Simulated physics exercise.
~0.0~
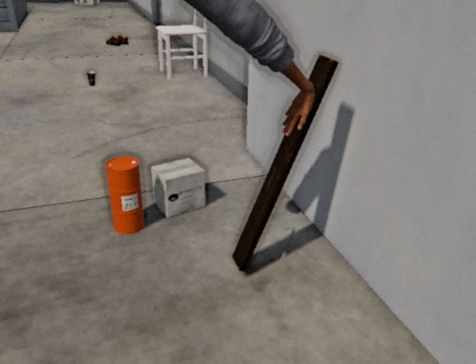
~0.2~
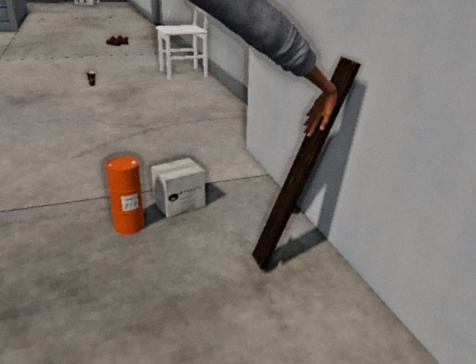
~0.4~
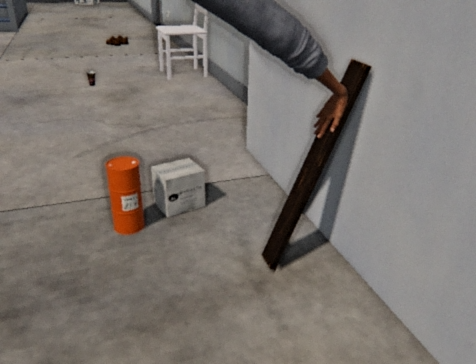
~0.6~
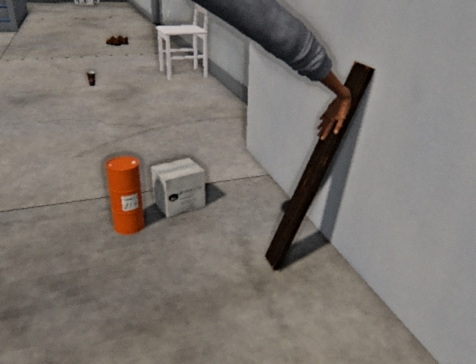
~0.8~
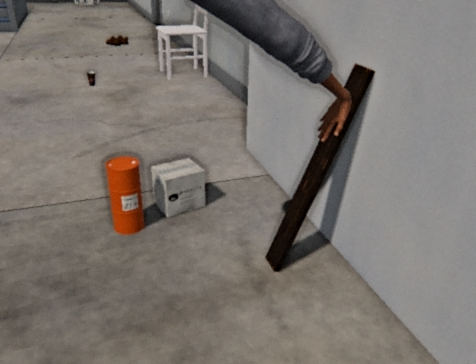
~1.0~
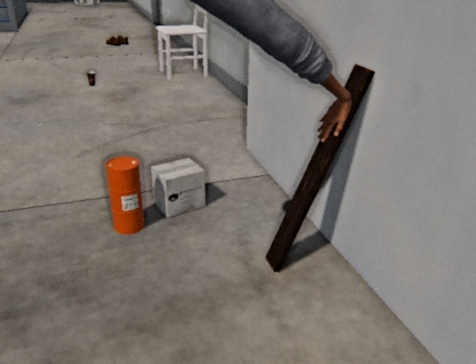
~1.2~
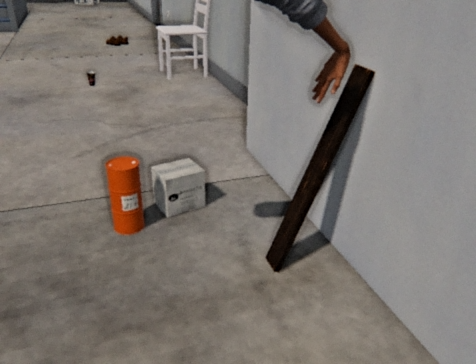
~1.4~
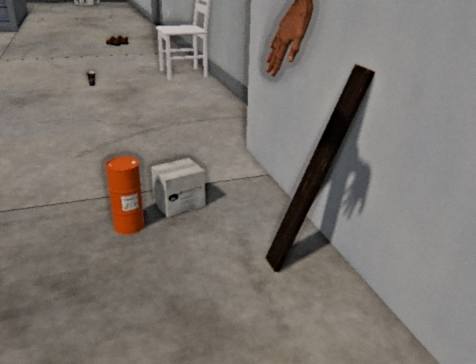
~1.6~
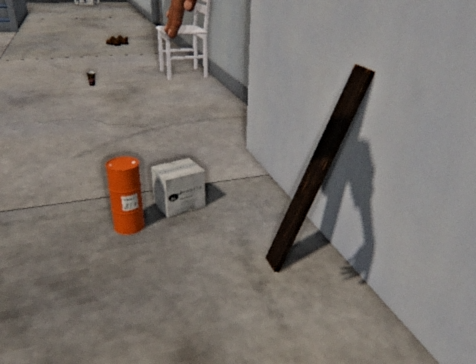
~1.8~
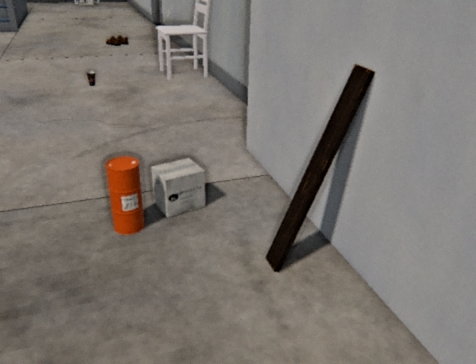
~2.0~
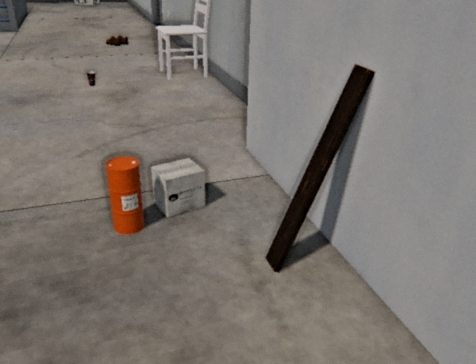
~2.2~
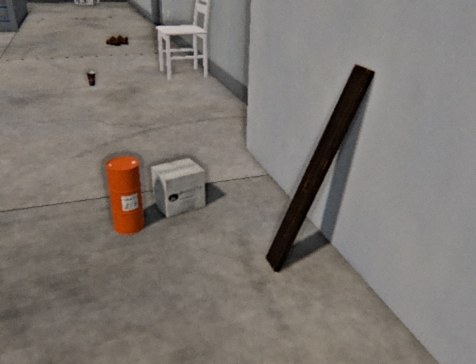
A bare pale wall runs along the right side of a grey concrete floor, seen from above by a still camera. An orange canister and a white box stand side by side left of centre, with a white chair farther back. A hand reaching from the top holds a dark plank tilted to the right and shifts it a short way right, until it leans against the wall. The hand stays on it briefly, then lets go and draws back out of view. The plank stays leaning against the wall, and the canister and box remain in place.
